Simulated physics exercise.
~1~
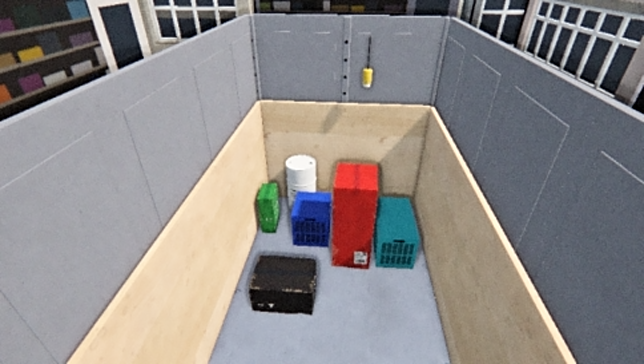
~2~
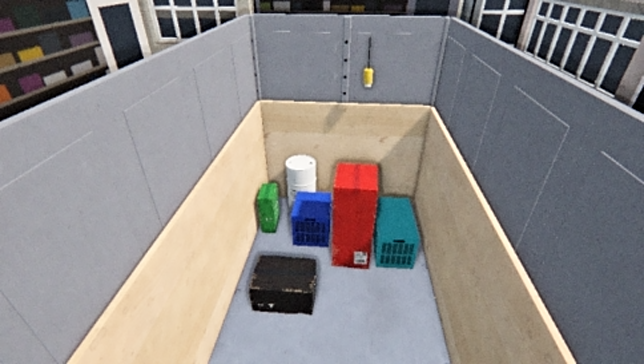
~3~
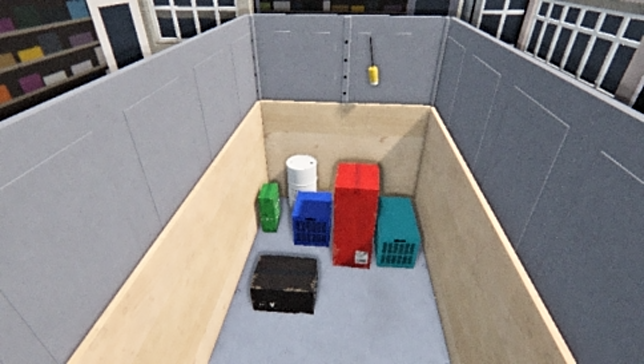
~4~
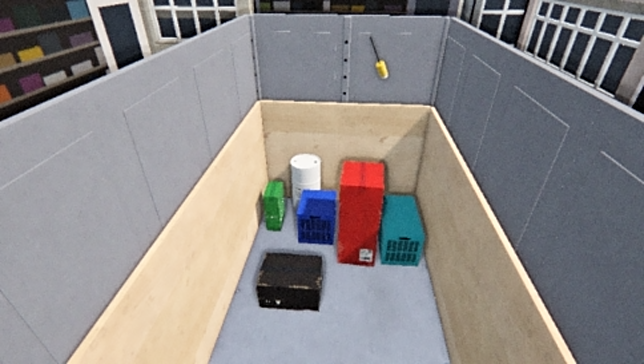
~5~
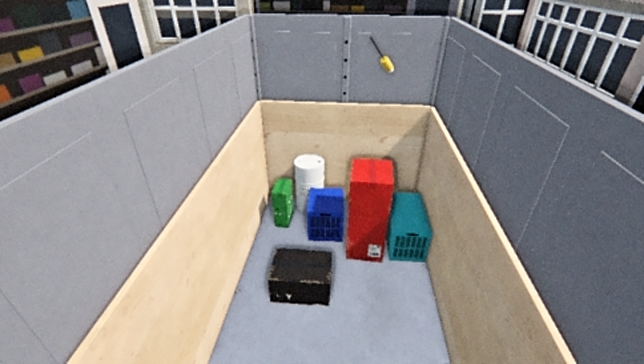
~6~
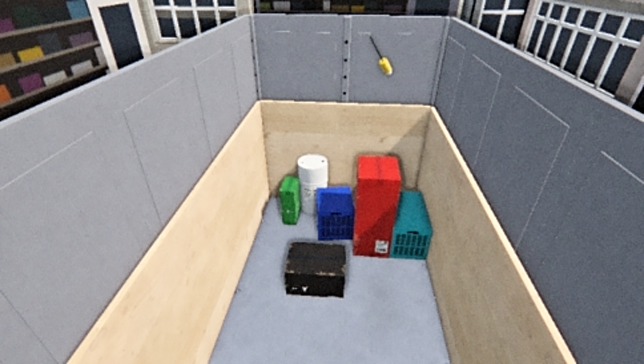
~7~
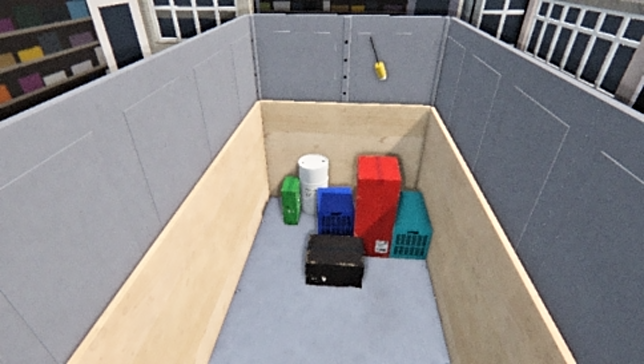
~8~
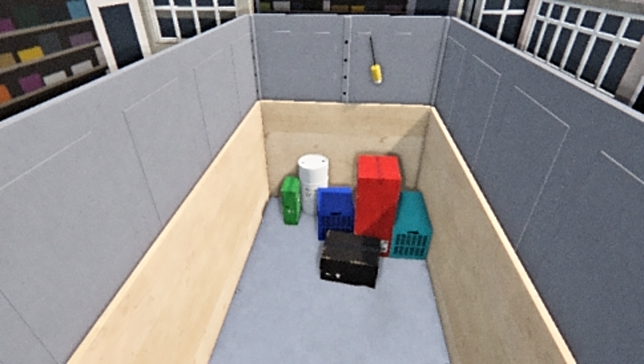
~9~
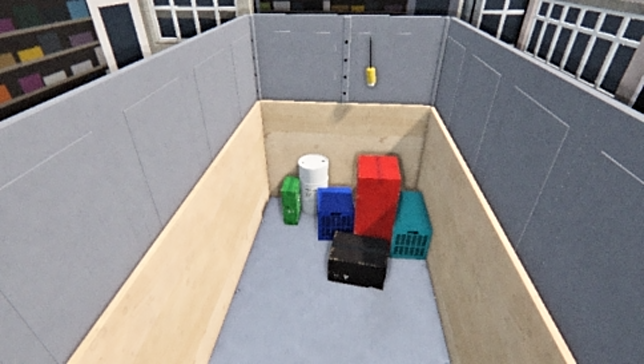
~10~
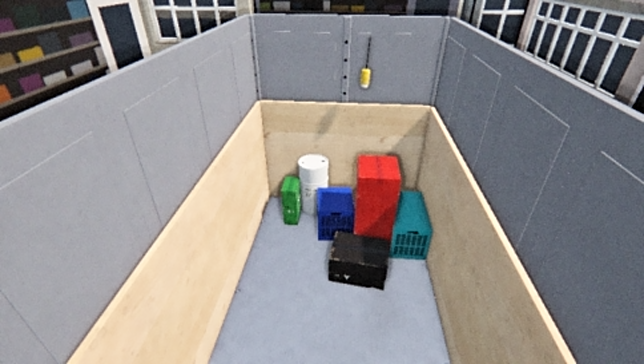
In the back of a moving van, several boxes and a white drum slid a little forward and to the right as a hanging lamp swung, and the black box kept sliding until it stopped near the red box, with everything still upright.
